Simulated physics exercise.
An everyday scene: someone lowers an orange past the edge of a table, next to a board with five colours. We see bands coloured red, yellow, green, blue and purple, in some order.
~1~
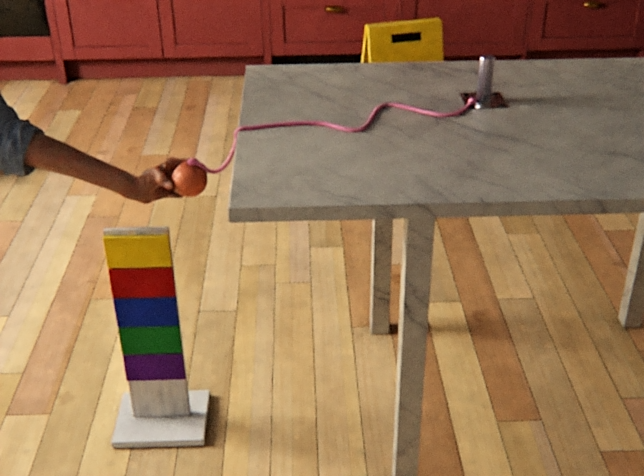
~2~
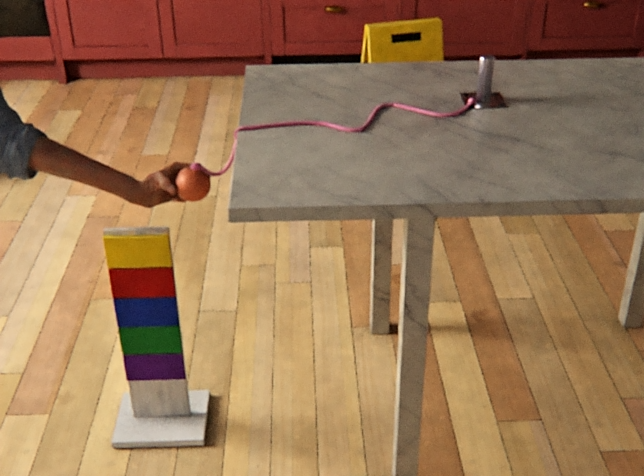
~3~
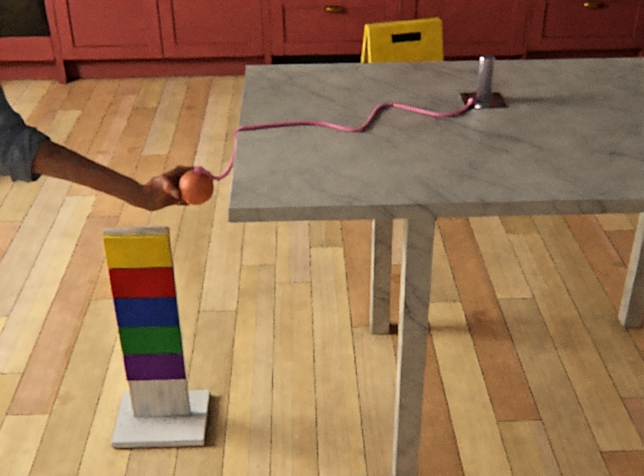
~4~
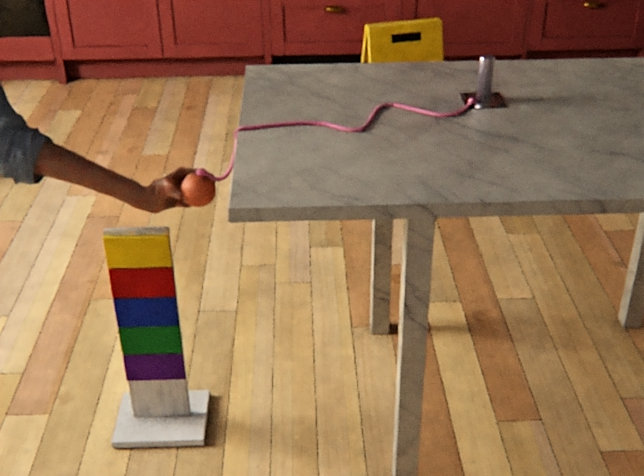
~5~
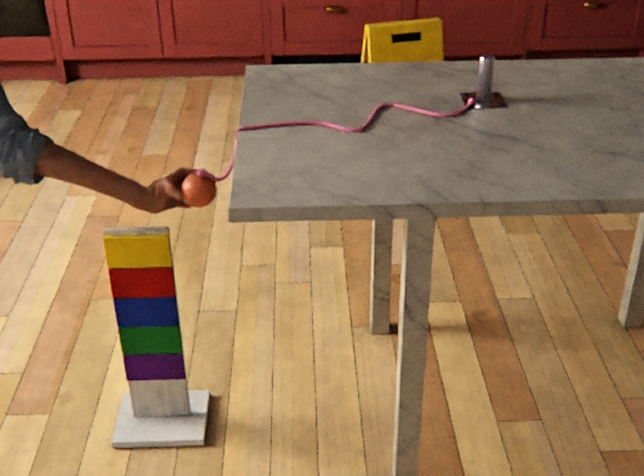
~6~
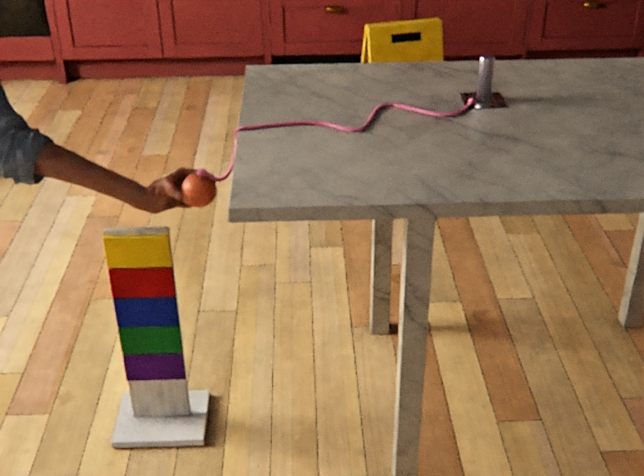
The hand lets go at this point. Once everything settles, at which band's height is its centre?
Its centre settles level with the red band.
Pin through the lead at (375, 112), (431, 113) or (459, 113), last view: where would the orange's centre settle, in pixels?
Going through the three tries, you get (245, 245), (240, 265) and (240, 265).
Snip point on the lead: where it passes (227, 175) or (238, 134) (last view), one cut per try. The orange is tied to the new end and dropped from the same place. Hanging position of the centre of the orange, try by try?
In order, roughly (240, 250) and (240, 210).
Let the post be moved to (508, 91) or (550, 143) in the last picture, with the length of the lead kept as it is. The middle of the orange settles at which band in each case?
Answer, in order: Yellow, yellow.
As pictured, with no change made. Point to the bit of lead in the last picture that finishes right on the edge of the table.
Answer: The point at (303, 123).
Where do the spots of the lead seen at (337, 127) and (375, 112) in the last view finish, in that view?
Result - first point (272, 124), second point (342, 116).
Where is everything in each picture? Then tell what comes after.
In the first picture, orange (190, 180); yellow (138, 253); red (142, 284); blue (146, 313); green (150, 341); purple (154, 368).
In the second picture, orange (193, 184); lead through (461, 112) (398, 106) (366, 126) (309, 123) (238, 134).
In the third picture, orange (196, 188).
In the fourth picture, orange (198, 190); lead through (461, 112) (398, 106) (366, 126) (309, 123) (238, 134).
In the fifth picture, orange (199, 190).
In the sixth picture, orange (199, 190); lead through (461, 112) (398, 106) (366, 126) (309, 123) (238, 134).
A little later, orange near (244, 266); level with red.
Next, orange near (243, 269); level with red.
When it is over, orange near (242, 273); level with red. Its middle rests at the red band.
